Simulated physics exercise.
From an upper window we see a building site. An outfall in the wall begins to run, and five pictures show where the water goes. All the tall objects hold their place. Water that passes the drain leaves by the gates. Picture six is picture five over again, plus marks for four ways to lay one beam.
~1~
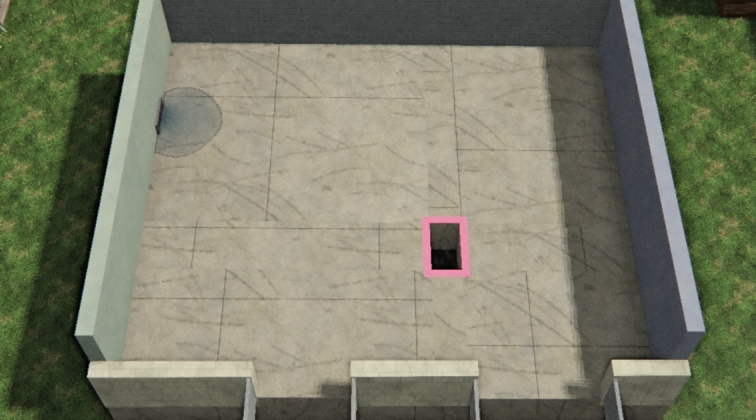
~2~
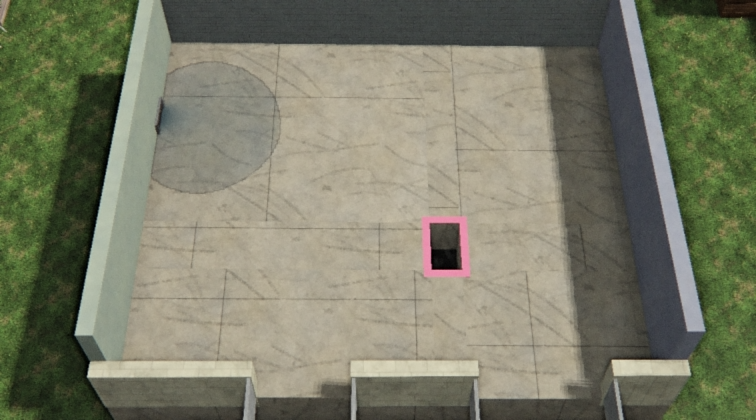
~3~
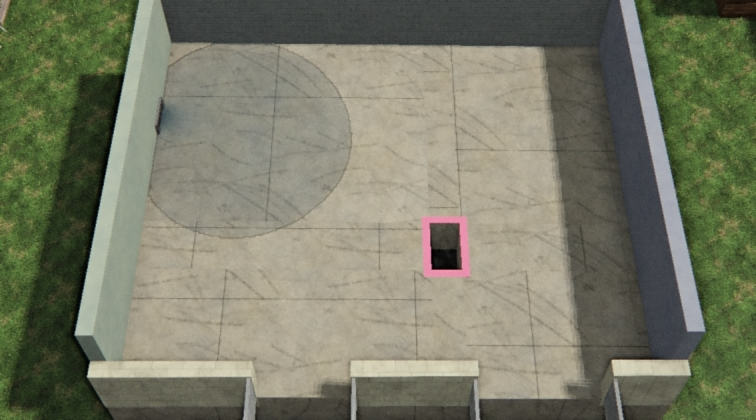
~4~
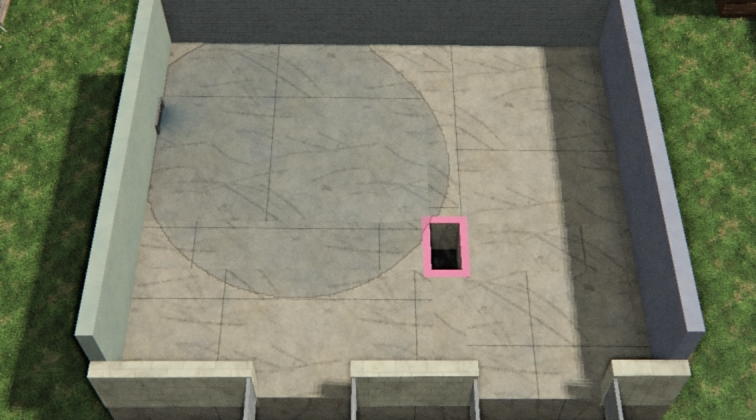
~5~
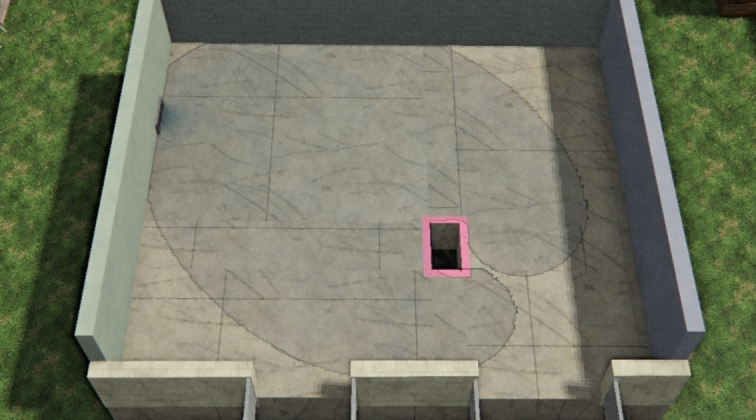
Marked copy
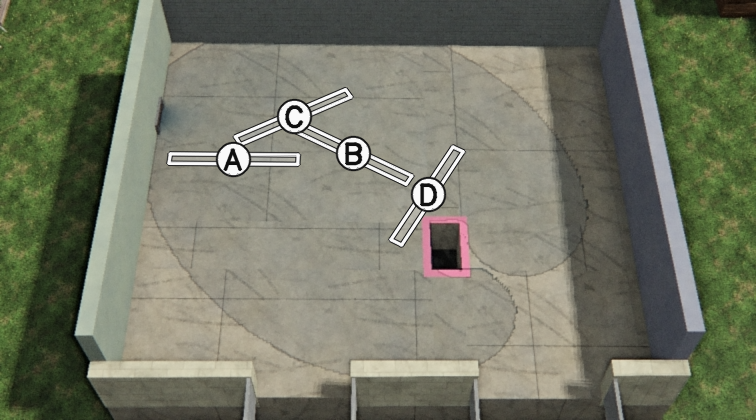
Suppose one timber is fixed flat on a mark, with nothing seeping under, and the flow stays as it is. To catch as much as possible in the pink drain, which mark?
Place B.
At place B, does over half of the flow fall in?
No, it does not.
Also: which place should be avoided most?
D it is.
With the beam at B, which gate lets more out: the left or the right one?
More leaves on the right.
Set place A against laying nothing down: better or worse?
It is worse.
On the marked copy, A from (169, 158) to (298, 159); B from (299, 128) to (408, 180); C from (237, 140) to (348, 93); D from (396, 242) to (458, 149).
If A is chosen, about 11 % of the stream runs into the pink drain, about 87 % out by the gates.
If B is chosen, about 23 % of the stream runs into the pink drain, about 75 % out by the gates.
If C is chosen, about 13 % of the stream runs into the pink drain, about 84 % out by the gates.
If D is chosen, about 3 % of the stream runs into the pink drain, about 91 % out by the gates.
